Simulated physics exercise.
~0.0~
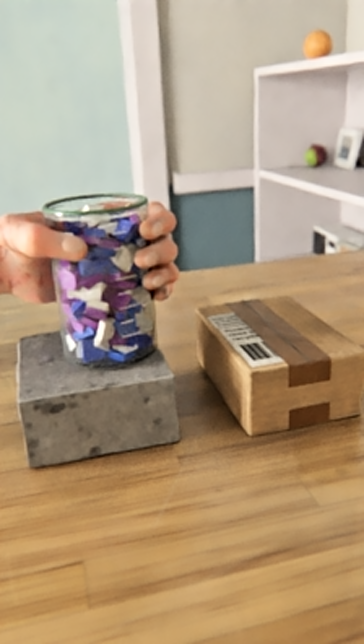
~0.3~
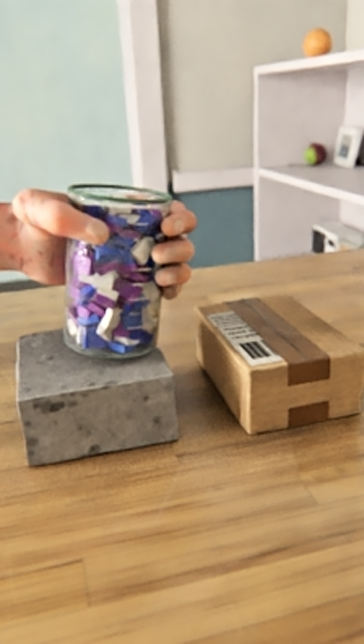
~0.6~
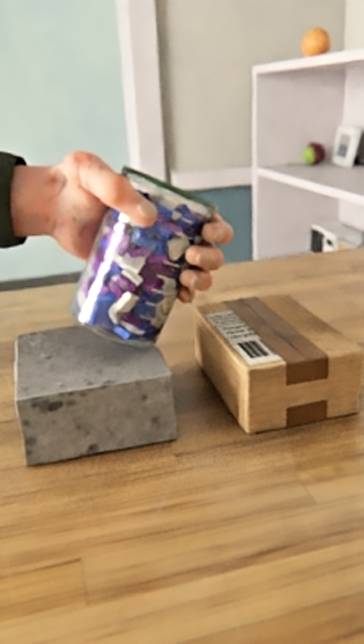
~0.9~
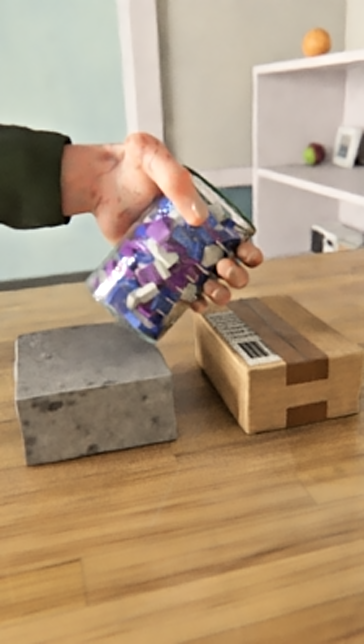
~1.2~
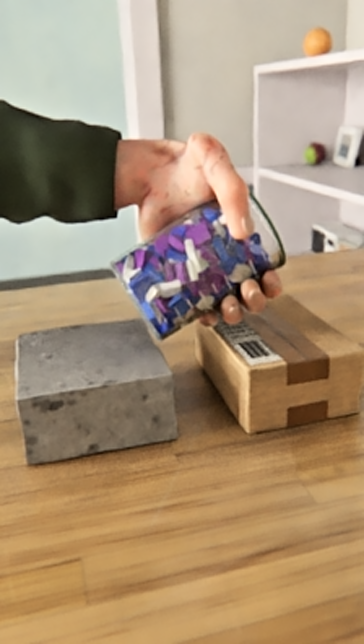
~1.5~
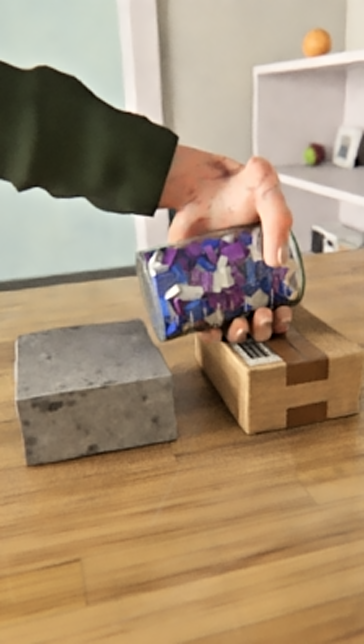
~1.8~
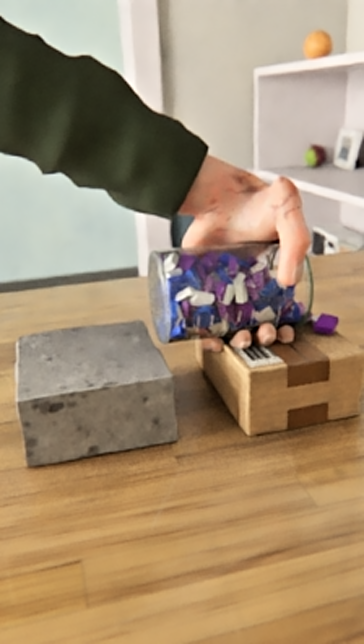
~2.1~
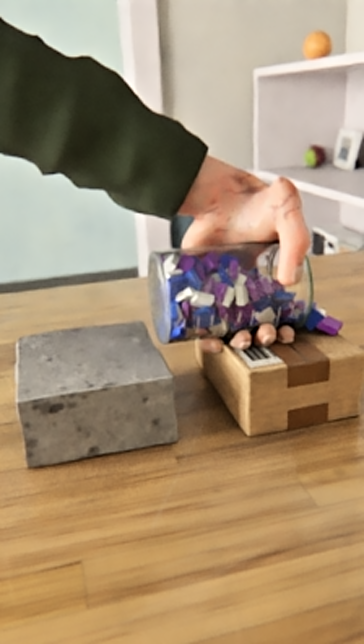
On a wooden tabletop in a room with white shelves behind, a hand holds an open glass jar of purple, blue and white mosaic tiles above a gray stone block, with a taped cardboard box to the right. The hand lifts the jar off the block and starts leaning it rightward. As the dark-sleeved arm reaches farther across, the jar tips steadily onto its side and the tiles shift toward its mouth. Lowered onto the box, it lies level while a few purple tiles slip out over the rim. The hand keeps hold there, with most tiles still inside.
